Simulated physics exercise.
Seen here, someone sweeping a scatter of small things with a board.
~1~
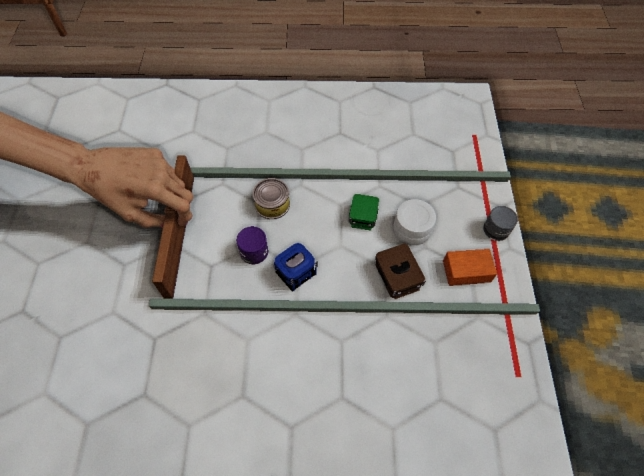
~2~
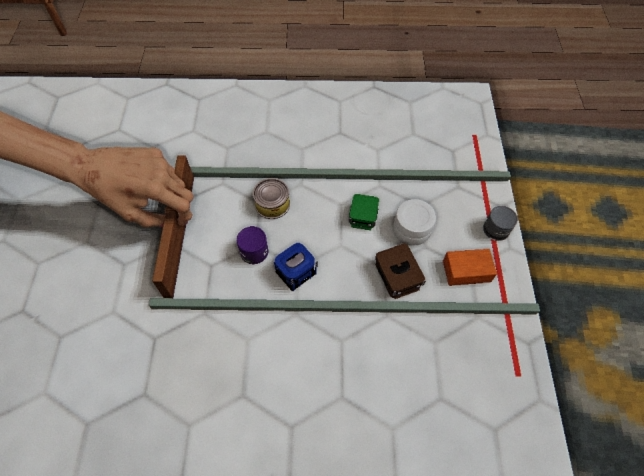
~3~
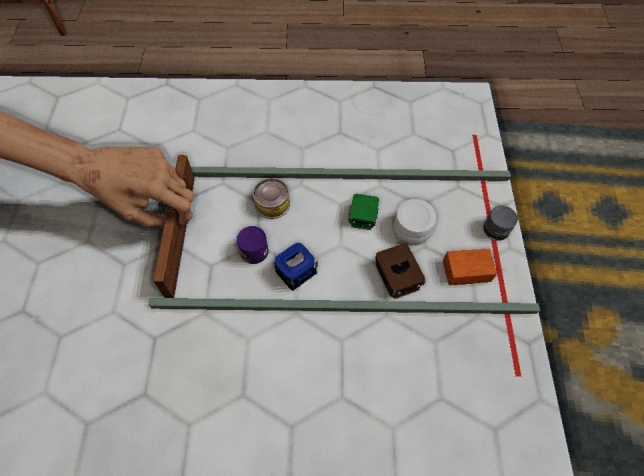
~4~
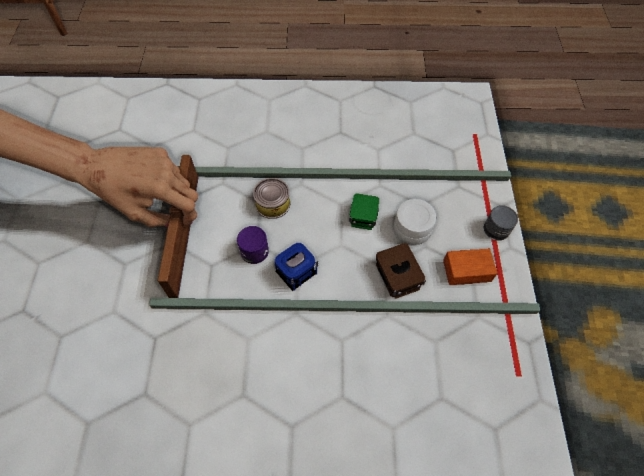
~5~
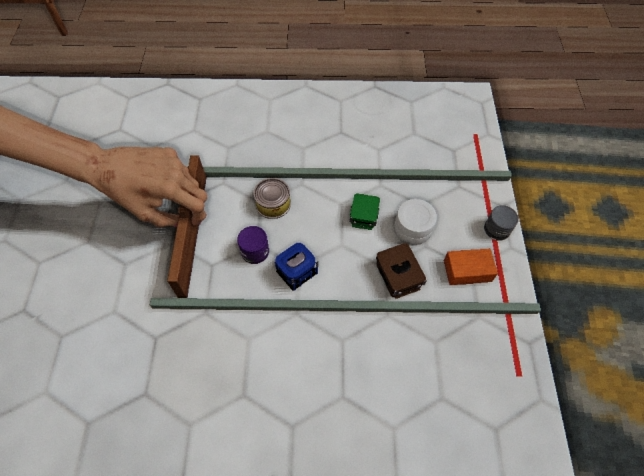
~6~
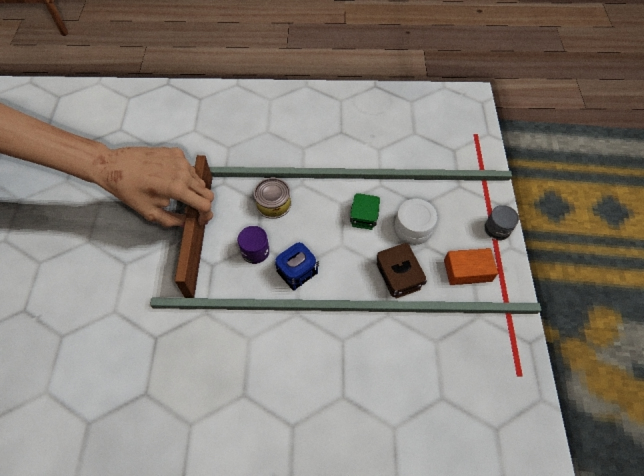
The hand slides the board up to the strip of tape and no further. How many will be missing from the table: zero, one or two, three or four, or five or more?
As it turns out, the number that fall off is three or four.
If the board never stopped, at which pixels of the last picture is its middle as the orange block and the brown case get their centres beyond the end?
About (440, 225), and (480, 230) for the other.
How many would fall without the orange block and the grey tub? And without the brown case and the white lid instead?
2 in the first case, 2 in the second.
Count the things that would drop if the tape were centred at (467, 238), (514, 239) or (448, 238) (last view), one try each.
The counts: 2, 8 and 1.
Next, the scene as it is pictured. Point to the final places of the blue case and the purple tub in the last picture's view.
The blue case at (524, 282), the purple tub at (516, 251).
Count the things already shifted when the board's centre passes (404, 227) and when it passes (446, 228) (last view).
The counts are 7 and 8.
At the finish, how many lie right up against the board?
In contact: 4.
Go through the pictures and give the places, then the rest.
In the first picture, grey tub (500, 224); orange block (469, 267); white lid (414, 223); board (175, 225); tape (493, 240).
In the second picture, orange block (469, 267); board (175, 224).
In the third picture, white lid (414, 222); green case (364, 212).
In the fourth picture, grey tub (500, 223); purple tub (253, 245).
In the fifth picture, orange block (470, 267); brown case (399, 271).
In the sixth picture, grey tub (501, 223); orange block (470, 267); white lid (415, 222); board (195, 224); tape (495, 239).
Soon after, none off yet; grey tub at rest near (501, 223); orange block at rest near (470, 267); white lid at rest near (415, 222).
Then, none off yet; grey tub at rest near (501, 223); orange block moved a little near (496, 269); white lid moved about its own width near (468, 236).
At rest, the number that fall off is three or four; fallen, brown case, white lid, orange block and grey tub.
